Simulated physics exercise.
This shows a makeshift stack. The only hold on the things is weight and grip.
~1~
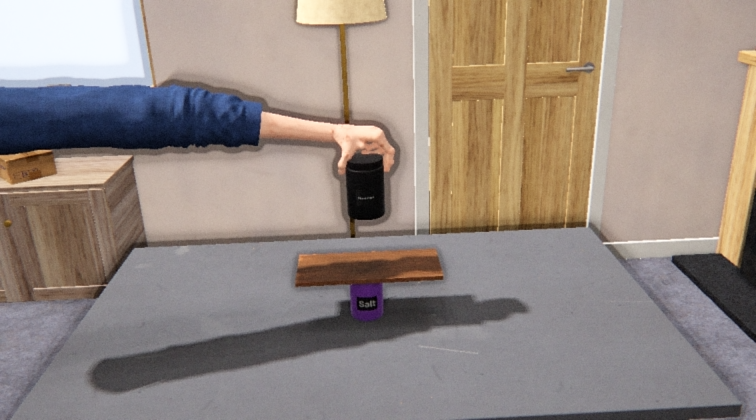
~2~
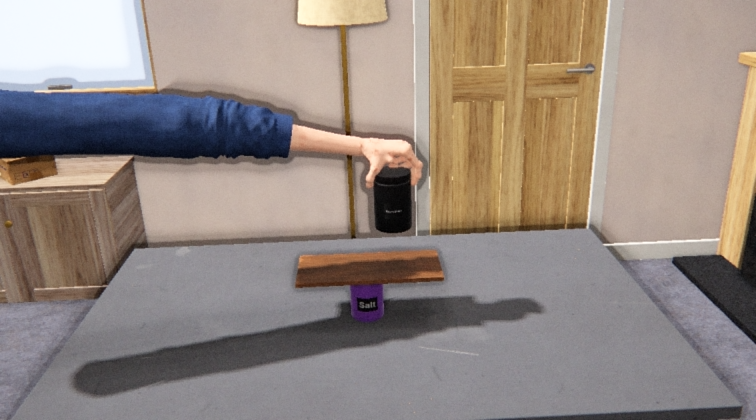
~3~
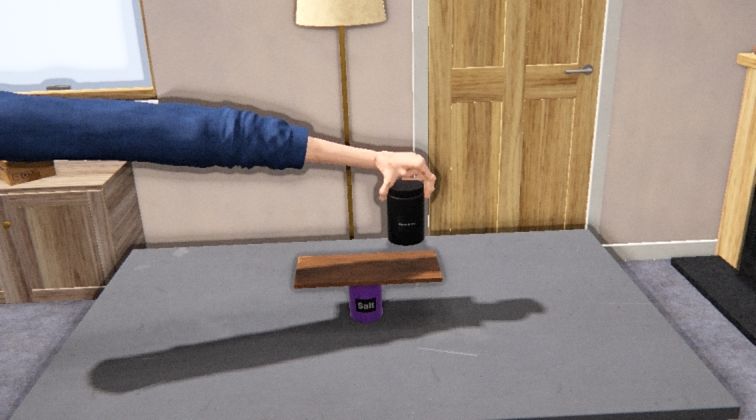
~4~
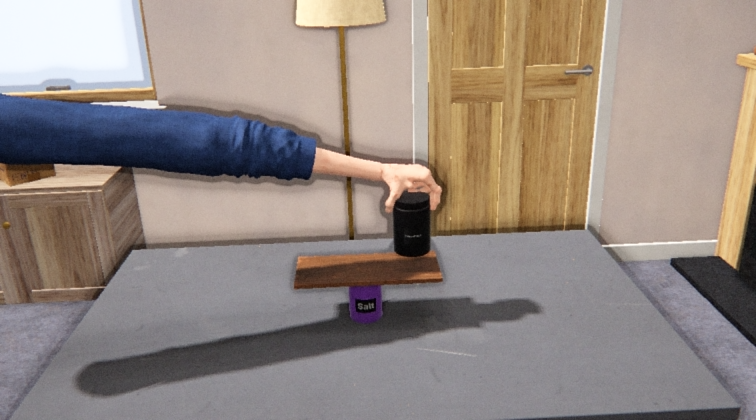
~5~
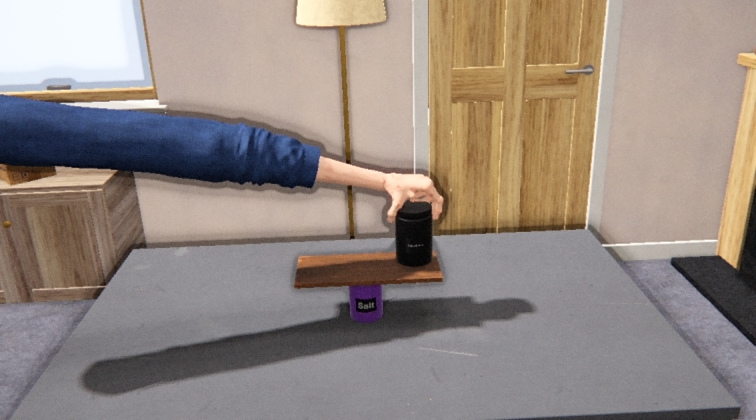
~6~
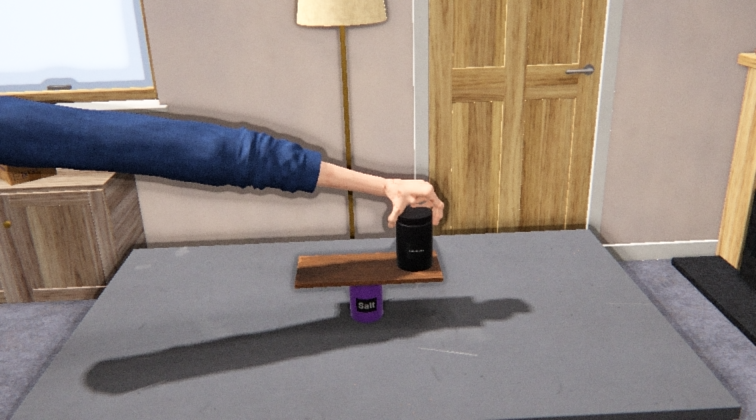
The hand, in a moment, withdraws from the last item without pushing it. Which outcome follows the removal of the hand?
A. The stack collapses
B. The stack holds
The answer is A.
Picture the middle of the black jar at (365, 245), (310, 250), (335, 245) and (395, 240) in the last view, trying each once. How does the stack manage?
The first time it stays standing, the second time it collapses, the third time it collapses, and the fourth time it collapses.
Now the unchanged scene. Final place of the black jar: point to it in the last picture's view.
I'd point to roughly (473, 293).
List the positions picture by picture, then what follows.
The first frame shows still above its spot; black jar (365, 186); brown board (369, 267).
The second frame shows still above its spot; black jar (393, 199); brown board (369, 268).
The third frame shows still above its spot; black jar (406, 212); brown board (368, 269).
The fourth frame shows still above its spot; black jar (412, 224); brown board (368, 269).
The fifth frame shows still above its spot; black jar (414, 233); brown board (368, 269).
The sixth frame shows in place under the hand; black jar (414, 238); brown board (368, 269).
Then, 0.40 s later than the last frame, black jar now fallen; brown board tilted by 59°.
Then, 0.50 s later than the last frame, brown board tilted by 58°.
When it is over, fallen, black jar; lying over in the stack, brown board; purple jar as before. End places, in pixels of the last picture, black jar near (473, 293). The stack loses its balance.
